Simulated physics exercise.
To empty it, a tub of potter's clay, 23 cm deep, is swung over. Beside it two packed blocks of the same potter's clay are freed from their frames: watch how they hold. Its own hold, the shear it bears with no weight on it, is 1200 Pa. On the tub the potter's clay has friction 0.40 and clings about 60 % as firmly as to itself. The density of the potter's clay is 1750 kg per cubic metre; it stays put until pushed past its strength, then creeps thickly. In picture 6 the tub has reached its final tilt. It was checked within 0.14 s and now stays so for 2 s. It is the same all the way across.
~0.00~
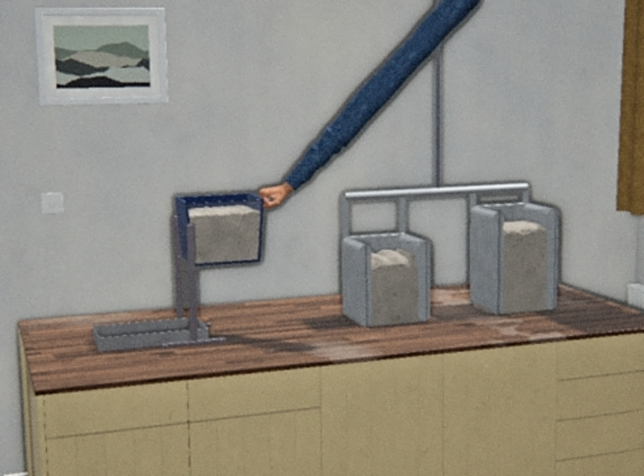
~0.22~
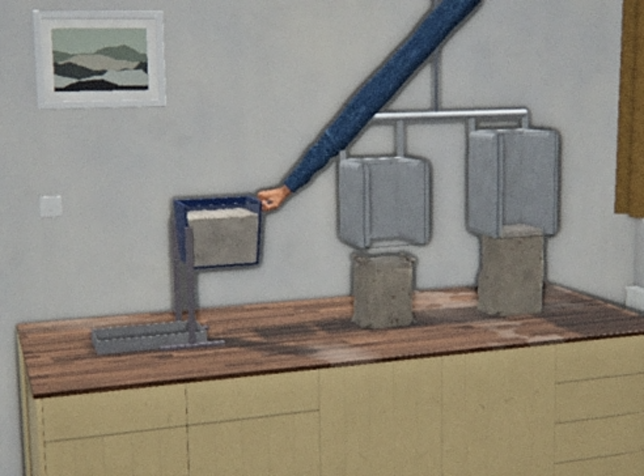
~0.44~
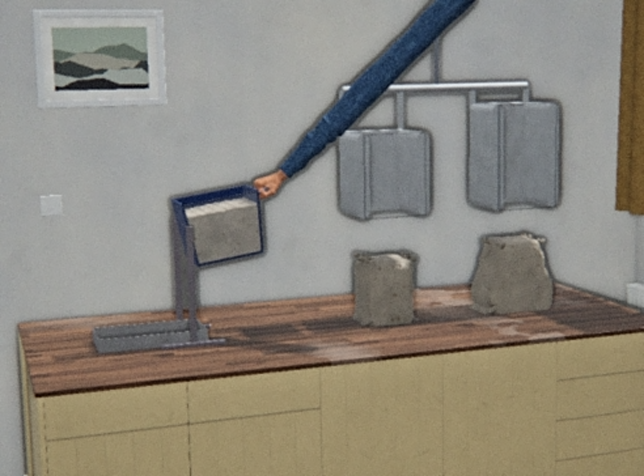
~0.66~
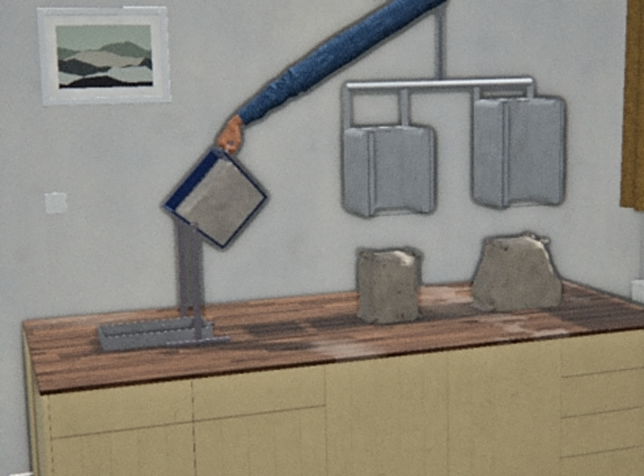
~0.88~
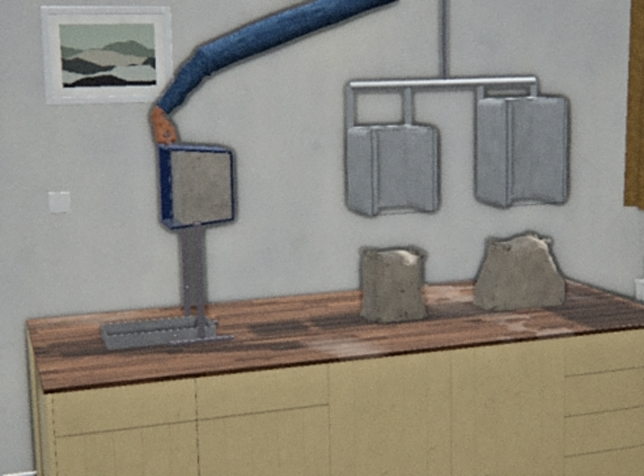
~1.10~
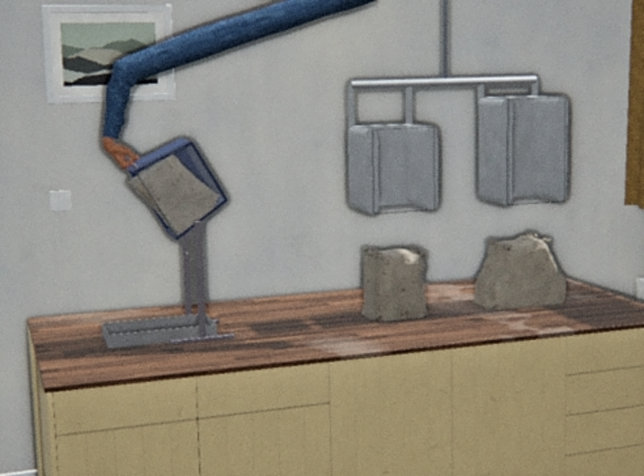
Two grey moulds rose off clay blocks on a counter, and the right block sagged and widened while the left kept its shape; then a blue-sleeved arm turned a clay-filled tub leftward past its side.
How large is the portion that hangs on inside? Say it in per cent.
Close to 0 per cent.
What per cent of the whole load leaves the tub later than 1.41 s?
Near 0 %.
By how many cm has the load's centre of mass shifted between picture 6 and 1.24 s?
Roughly 14 cm.
After 1.24 s, the tub is at 119 degrees and holds 37 %.
After 1.41 s, the tub is at 119 degrees and holds 0 %.
After 1.58 s, the tub is at 119 degrees and holds 0 %.
After 1.75 s, the tub is at 119 degrees and holds 0 %.
After 3.10 s, the tub is at 119 degrees and holds 0 %.
